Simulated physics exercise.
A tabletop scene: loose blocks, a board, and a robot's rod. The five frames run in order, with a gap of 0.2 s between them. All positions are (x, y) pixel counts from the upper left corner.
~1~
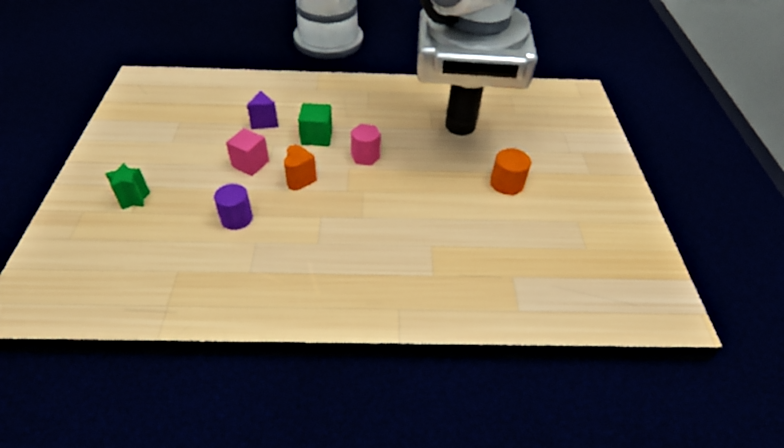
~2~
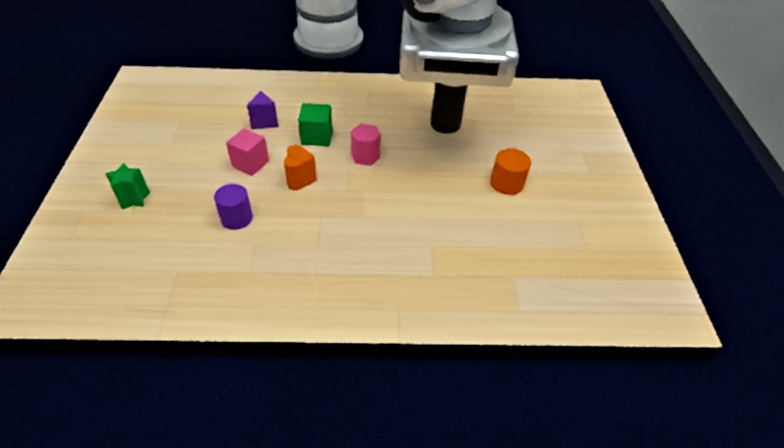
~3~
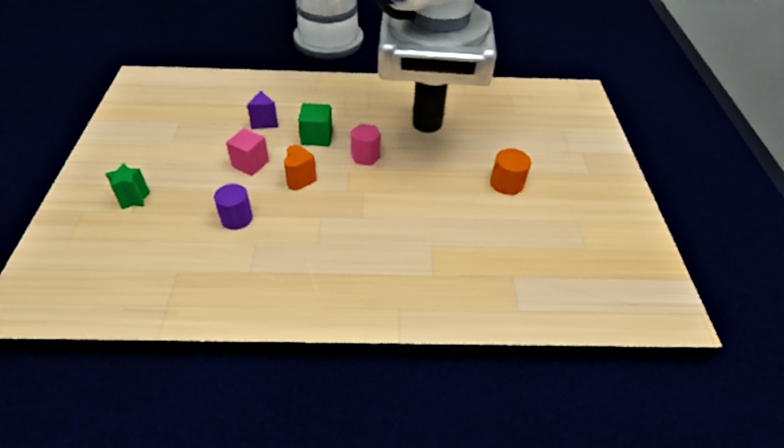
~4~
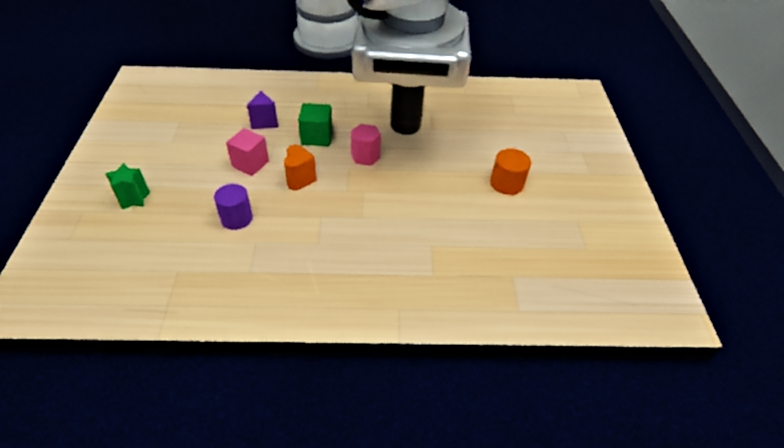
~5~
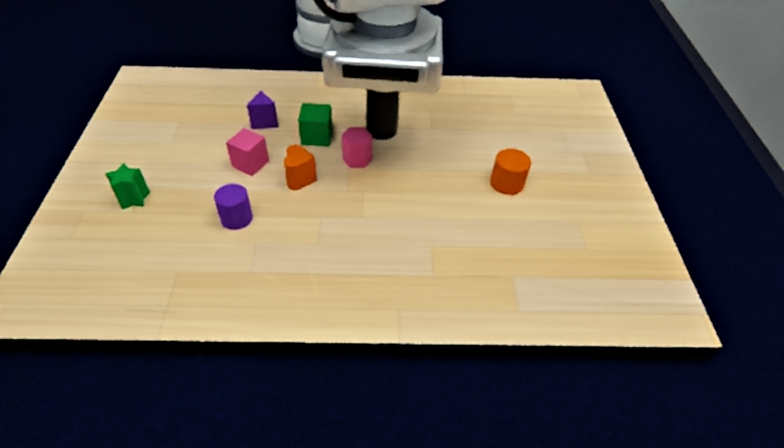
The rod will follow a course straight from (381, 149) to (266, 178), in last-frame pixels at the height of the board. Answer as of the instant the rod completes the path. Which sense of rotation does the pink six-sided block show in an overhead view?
Seen from above, its turn is counter-clockwise.
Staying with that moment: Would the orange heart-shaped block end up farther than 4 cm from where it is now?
Going by the path, yes.
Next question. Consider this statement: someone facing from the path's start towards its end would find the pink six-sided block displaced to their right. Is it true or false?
Verdict: False.
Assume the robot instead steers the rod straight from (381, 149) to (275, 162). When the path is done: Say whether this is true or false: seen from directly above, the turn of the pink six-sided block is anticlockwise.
The statement is true.
What follows on the original path. One third of the way, rod at (343, 140); orange heart-shaped block at (294, 156); pink six-sided block at (319, 147), turned 15° anticlockwise.
Two thirds of the way, rod at (304, 149); orange heart-shaped block at (259, 173), turned 15° anticlockwise; pink six-sided block at (281, 159), turned 30° anticlockwise.
At the end, rod at (262, 159); purple cylinder at (214, 209); pink four-sided block at (241, 139), turned 15° clockwise; orange heart-shaped block at (239, 195), turned 50° anticlockwise; pink six-sided block at (247, 175), turned 65° anticlockwise.
